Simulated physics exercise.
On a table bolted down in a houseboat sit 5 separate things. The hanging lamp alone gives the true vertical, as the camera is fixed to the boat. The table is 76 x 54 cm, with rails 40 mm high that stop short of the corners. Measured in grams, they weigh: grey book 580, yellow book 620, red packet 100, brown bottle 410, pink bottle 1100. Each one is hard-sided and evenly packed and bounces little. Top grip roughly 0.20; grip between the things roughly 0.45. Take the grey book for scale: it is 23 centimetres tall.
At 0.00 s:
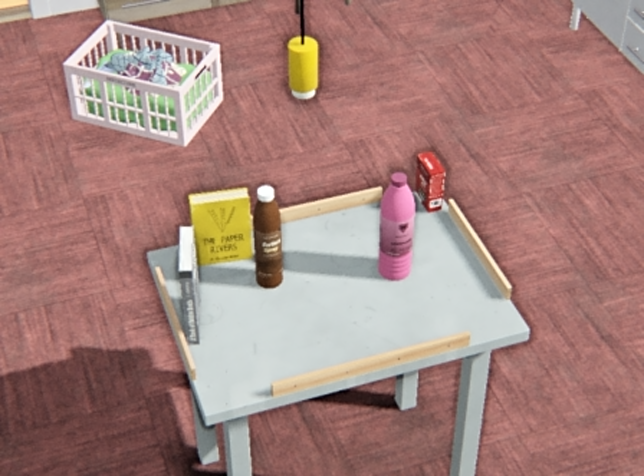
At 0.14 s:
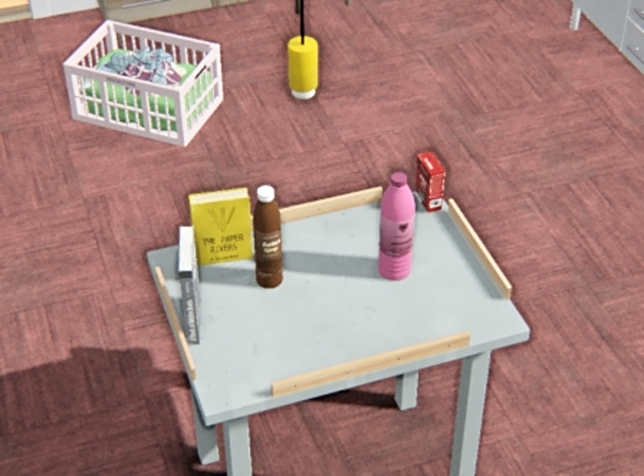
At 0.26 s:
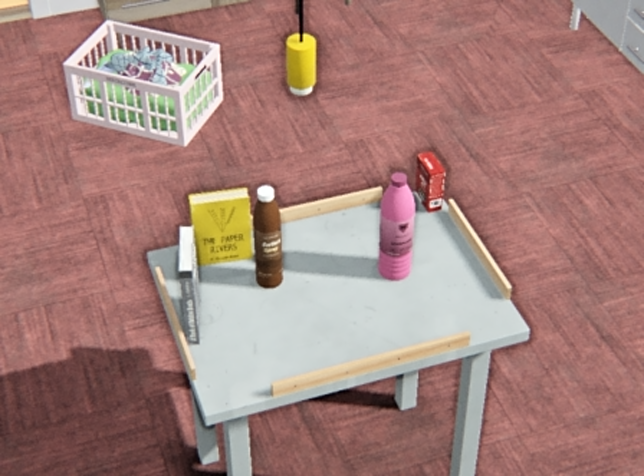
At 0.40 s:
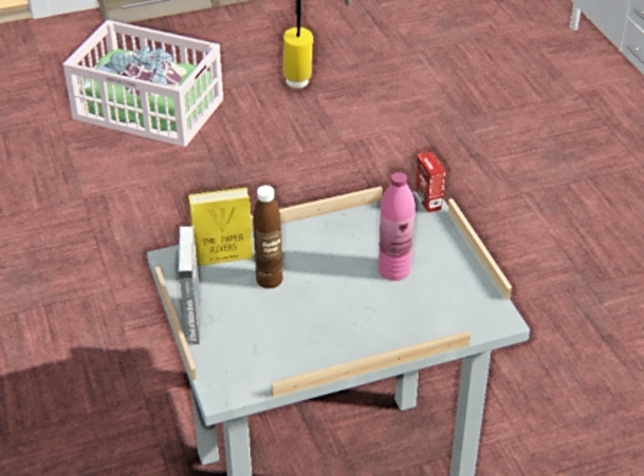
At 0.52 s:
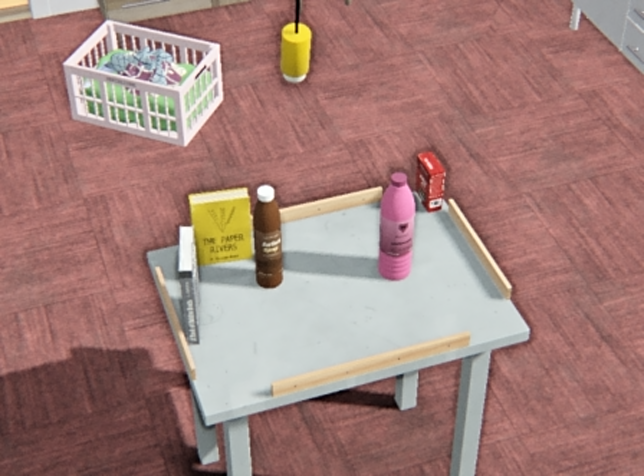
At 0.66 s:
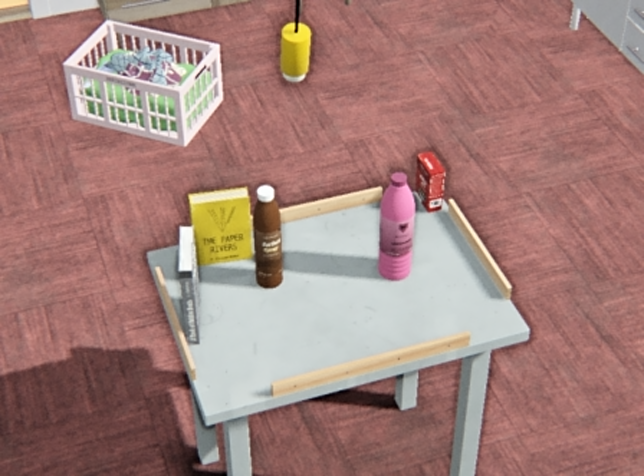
A small grey table holding two books, two bottles and a red packet stayed still on a reddish floor, while the yellow lamp hanging behind it swung slightly away and to the left.
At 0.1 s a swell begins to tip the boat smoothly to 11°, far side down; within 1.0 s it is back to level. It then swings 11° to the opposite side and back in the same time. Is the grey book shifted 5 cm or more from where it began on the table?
No, it moves less than that.
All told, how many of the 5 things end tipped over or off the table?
It comes to 0.
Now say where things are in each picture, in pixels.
Boat level; grey book (190, 286); yellow book (222, 228), in the first frame.
Boat level; brown bottle (268, 237); pink bottle (397, 225), in the second frame.
Boat heeled 3°, far side down; yellow book (222, 228); red packet (430, 183), in the third frame.
Boat heeled 7°, far side down; brown bottle (268, 237); pink bottle (397, 225), in the fourth frame.
Boat heeled 10°, far side down; yellow book (222, 228); red packet (430, 183), in the fifth frame.
Boat heeled 11°, far side down; grey book (190, 286); brown bottle (268, 237), in the sixth frame.
Around 0.96 s, boat heeled 2°, far side down.
Around 1.46 s, boat heeled 9°, near side down.
Around 1.86 s, boat heeled 5°, near side down.
Around 2.26 s, boat level.
Finally (2.6 s), all 5 still in place (within 5 cm). In the last view, grey book near (190, 286).
